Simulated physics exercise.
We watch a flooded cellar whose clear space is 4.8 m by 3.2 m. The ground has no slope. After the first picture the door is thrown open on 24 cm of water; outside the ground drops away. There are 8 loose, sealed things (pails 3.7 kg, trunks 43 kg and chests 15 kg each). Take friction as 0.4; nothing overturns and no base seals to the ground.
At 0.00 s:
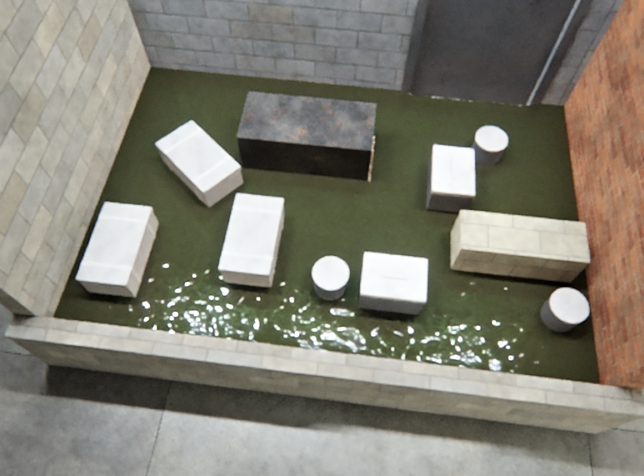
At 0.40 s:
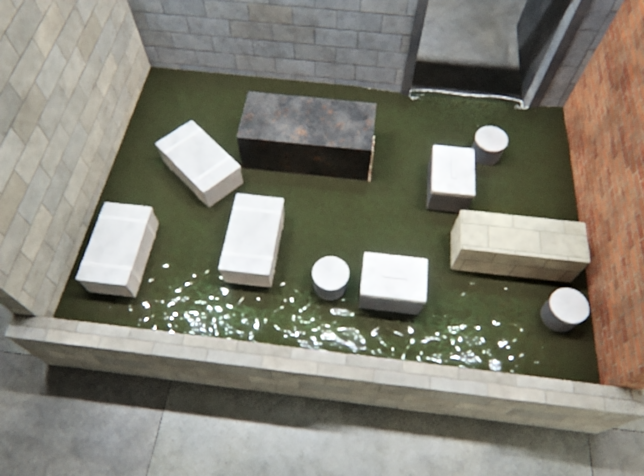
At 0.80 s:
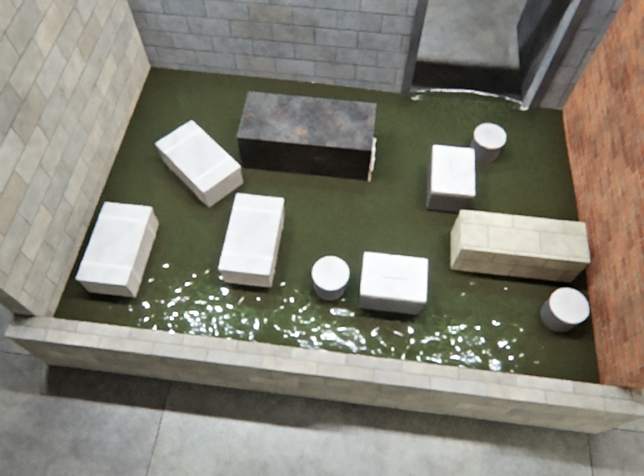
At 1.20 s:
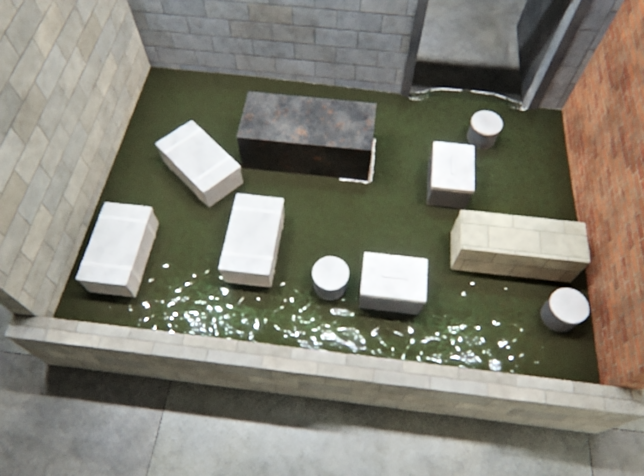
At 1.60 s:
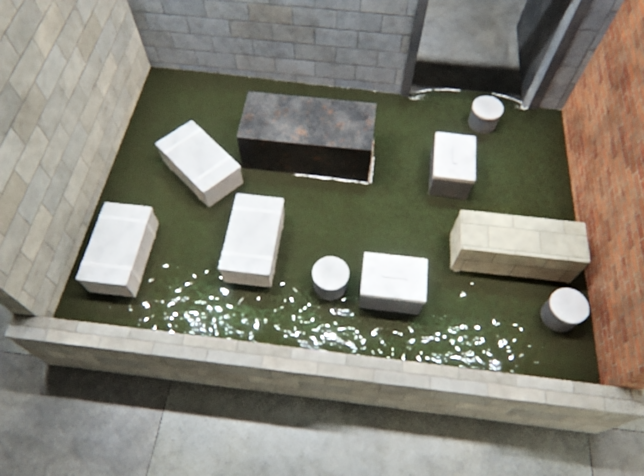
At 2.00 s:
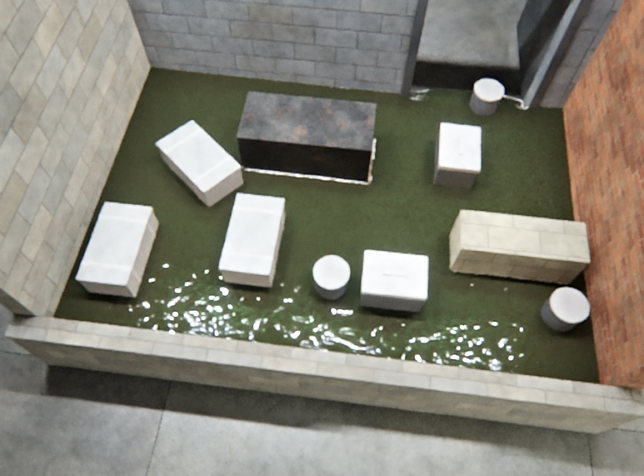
At the start, pale blocks and short cylinders sit in dark green water inside a walled enclosure, around a larger dark block. The dark door at the back opens, then the cylinder nearest the opening drifts back toward it, and the pale block beside it follows more slowly, while the others barely move.
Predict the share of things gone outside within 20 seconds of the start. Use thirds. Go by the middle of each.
That comes to between one and two thirds.
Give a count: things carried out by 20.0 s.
4 of them.
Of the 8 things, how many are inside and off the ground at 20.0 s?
At that moment 1.
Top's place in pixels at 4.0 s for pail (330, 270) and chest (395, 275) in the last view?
Around (361, 253) and (416, 227).
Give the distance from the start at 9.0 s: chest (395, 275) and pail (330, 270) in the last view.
In turn: Gone out, 140 cm.
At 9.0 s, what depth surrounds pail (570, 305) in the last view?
Roughly 14 cm.
After 4.0 s 1 of 8 are out; 7 afloat.
After 9.0 s 3 of 8 are out; 5 afloat.
After 16.0 s 4 of 8 are out; 1 afloat.
After 20.0 s 4 of 8 are out; 1 afloat.
